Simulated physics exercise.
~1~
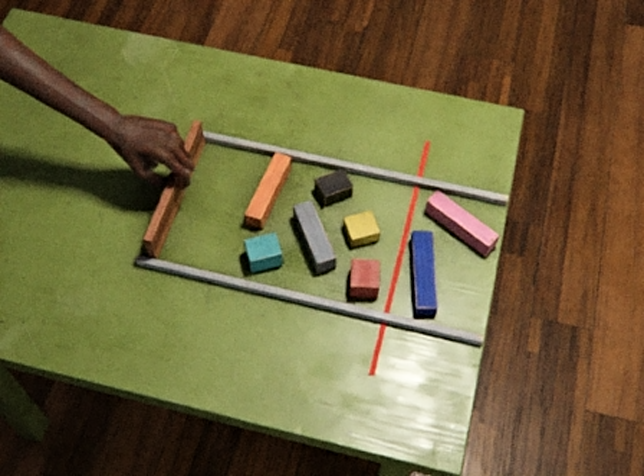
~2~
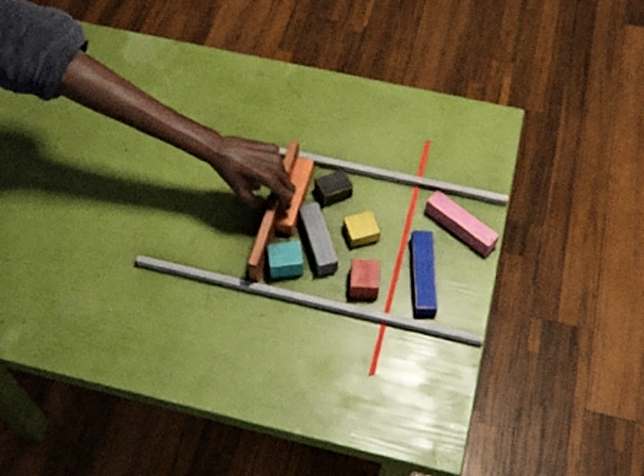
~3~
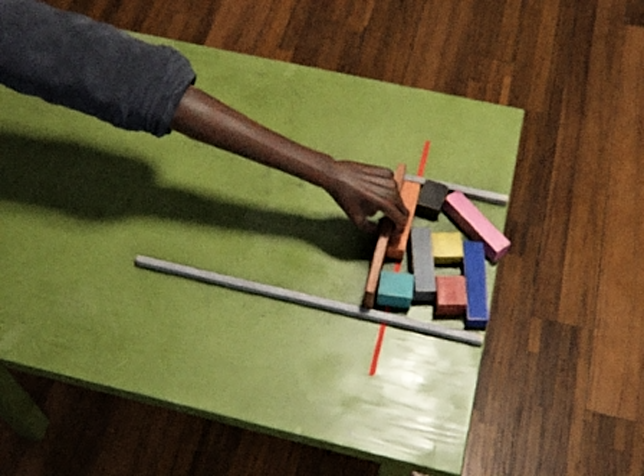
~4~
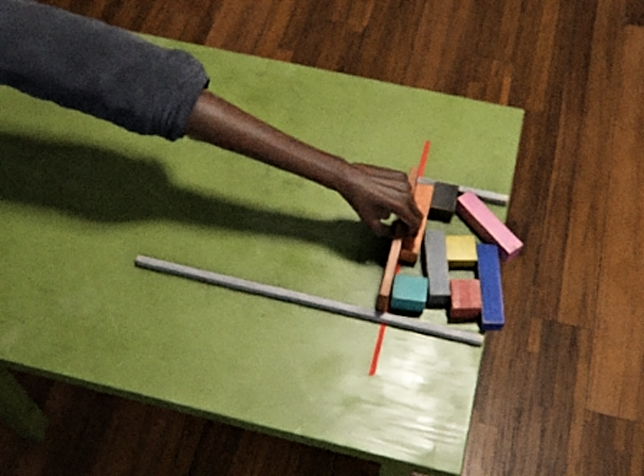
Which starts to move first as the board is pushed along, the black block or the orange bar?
The orange bar starts to move first, while the black block is still in its place. The black block shifts to the right only later, as the board is pushed further.
